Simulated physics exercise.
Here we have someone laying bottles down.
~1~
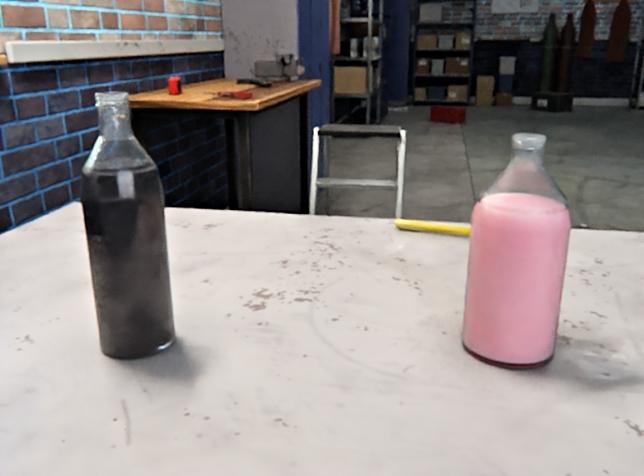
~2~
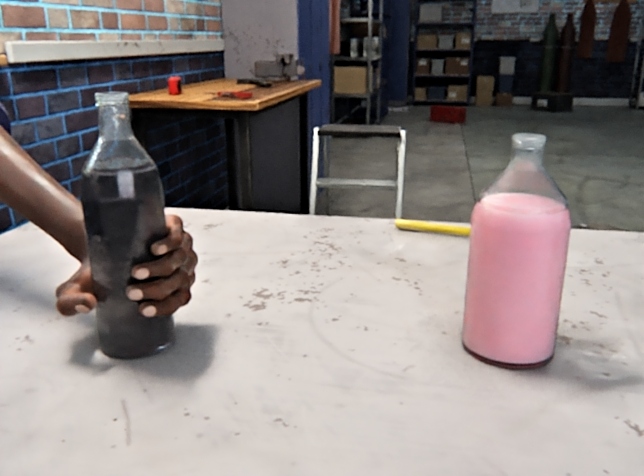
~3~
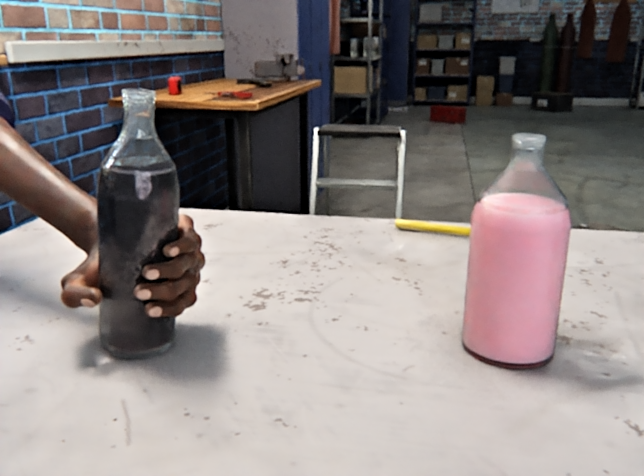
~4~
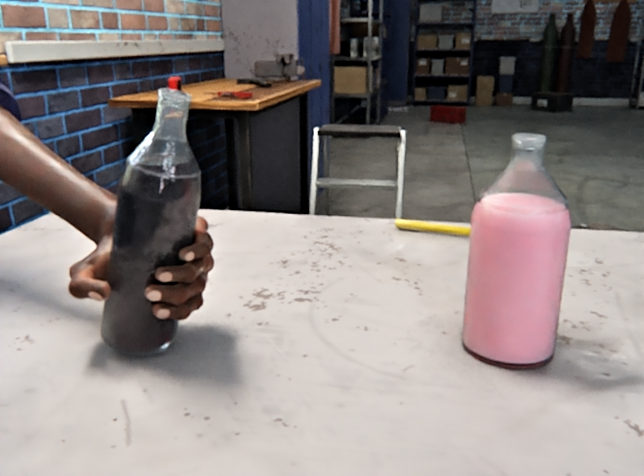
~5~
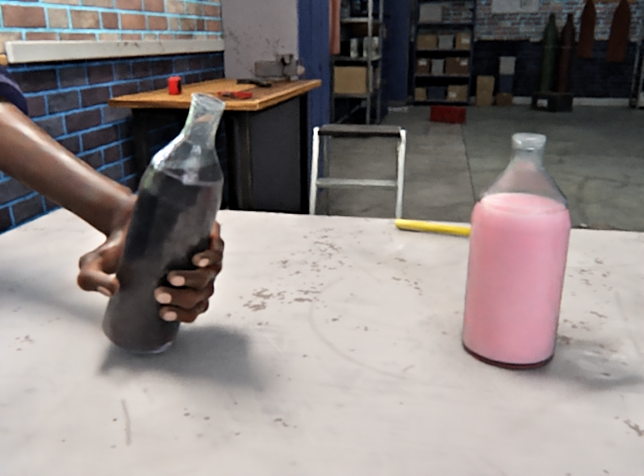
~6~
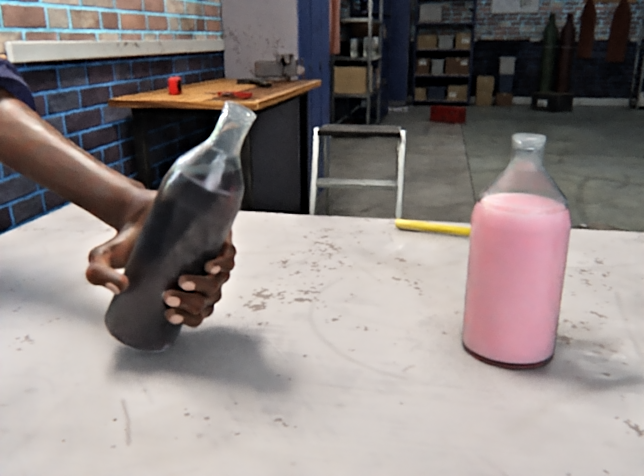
The clip opens on a pale tabletop in a workshop, with a bottle of dark liquid standing at left and a bottle of pink liquid at right. A hand reaches in from the left, grips the dark bottle and gradually tilts it to the right, while the pink one stays upright and still.
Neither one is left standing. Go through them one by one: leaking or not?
Left: The result will be some loss; right: The result will be some loss.
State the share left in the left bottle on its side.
Share retained: Approx. 35 per cent.
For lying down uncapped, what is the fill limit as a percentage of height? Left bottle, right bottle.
Fill limits, first then second: 24 % and 28 %.
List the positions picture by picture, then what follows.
The first frame shows both stand upright; left bottle (126, 222) about three quarters full, open; right bottle (518, 244) about two thirds full, open.
The second frame shows a hand takes the left bottle; left bottle about three quarters full, surface at (119, 163); right bottle about two thirds full, surface at (522, 204).
In the third frame, the left bottle leans; left bottle (139, 220) about three quarters full; right bottle (518, 244) about two thirds full.
In the fourth frame, the left bottle leans; left bottle about three quarters full, surface at (165, 161); right bottle about two thirds full, surface at (522, 204).
In the fifth frame, the left bottle leans; left bottle (173, 221) tipped 20°; right bottle (518, 244) about two thirds full.
In the sixth frame, the left bottle leans; left bottle (189, 224) tipped 30°, open; right bottle about two thirds full, surface at (522, 204), open.
Next, the left bottle is nearly down; left bottle, dry at the neck.
After that, the left bottle lies flat; left bottle, some has come out.
Finally, both lie flat; left bottle, some has come out; right bottle, some has come out.
